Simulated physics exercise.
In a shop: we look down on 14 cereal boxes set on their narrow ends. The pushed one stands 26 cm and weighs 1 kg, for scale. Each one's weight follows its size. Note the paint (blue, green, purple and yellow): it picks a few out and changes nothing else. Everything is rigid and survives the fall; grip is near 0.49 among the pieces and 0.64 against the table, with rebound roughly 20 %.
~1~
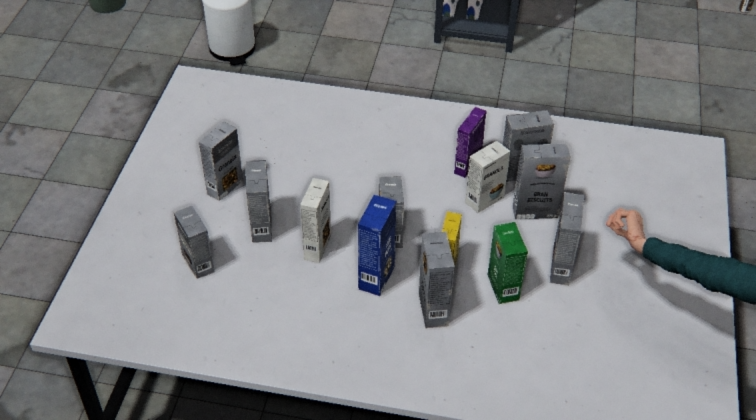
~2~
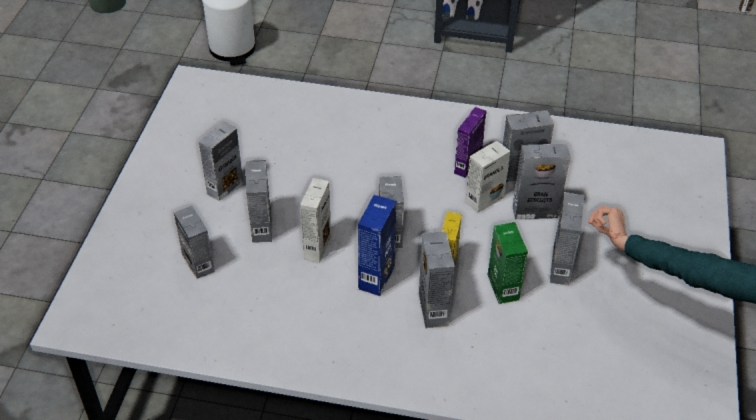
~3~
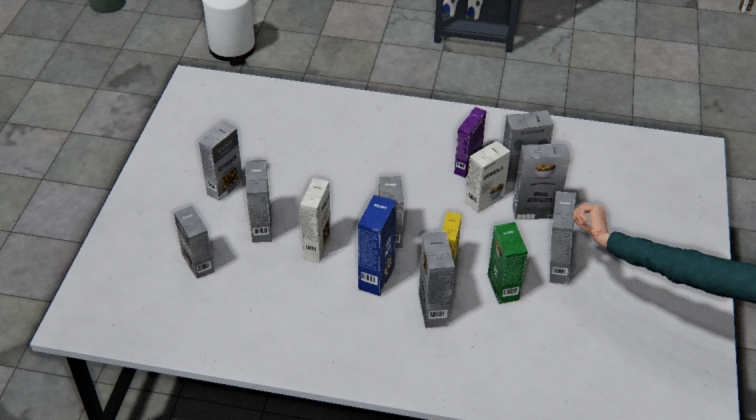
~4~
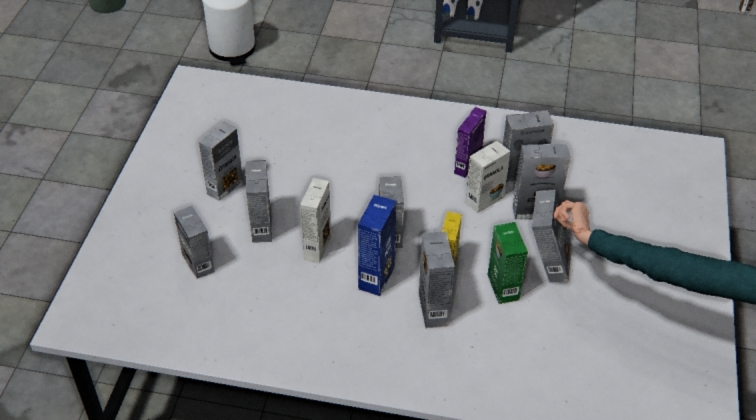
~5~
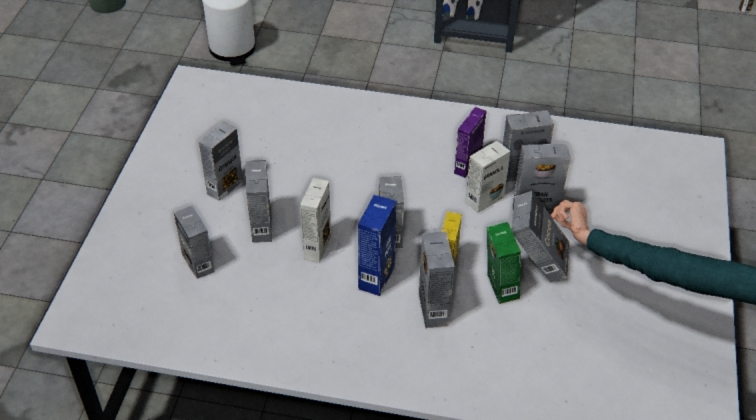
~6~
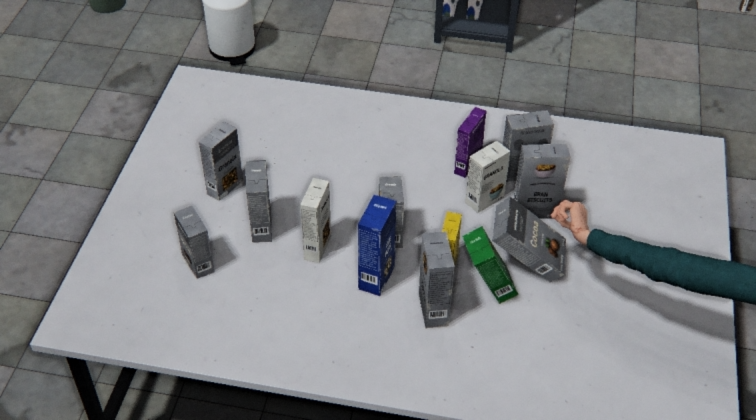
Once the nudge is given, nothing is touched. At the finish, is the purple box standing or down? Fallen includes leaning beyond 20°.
Standing.
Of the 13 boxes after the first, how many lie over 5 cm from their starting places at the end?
Count: 3.
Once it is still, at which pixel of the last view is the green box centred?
At about (458, 293).
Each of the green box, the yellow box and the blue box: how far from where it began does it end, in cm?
Green 20 cm, yellow 10 cm, blue 0 cm.
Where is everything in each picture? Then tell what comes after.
In the first frame (pixels give the middle of a visible side), finger (615, 220) 8 cm from the first box; purple box (461, 154); green box (513, 279); yellow box (451, 226); none of the others has stirred.
In the second frame, finger (597, 218) 31 mm from the first box; purple box (461, 154).
In the third frame, finger (580, 215) pushing; purple box (461, 154); none of the others has stirred.
In the fourth frame, finger (562, 213) pushing; purple box (461, 154); none of the others has stirred.
In the fifth frame, finger (560, 212) stopped; purple box (461, 154); green box (510, 279) 6° from how it stood; one has shifted.
In the sixth frame, finger (560, 212) stopped; purple box (461, 154); green box (497, 281) 25° from how it stood; yellow box (451, 226); 1 of the 13 other boxes over.
Then, 0.18 s past the last view, 1 of the 13 other boxes over; purple box unmoved; green box 46° from how it stood.
Then, 0.80 s past the last view, 3 of the 13 other boxes over; purple box unmoved; green box 69° from how it stood.
In the end, 3 of the 13 other boxes over; purple box unmoved; green box lying flat; yellow box 44° from how it stood. Ten left standing. From the last view, middles, purple box near (470, 143), green box near (458, 293).
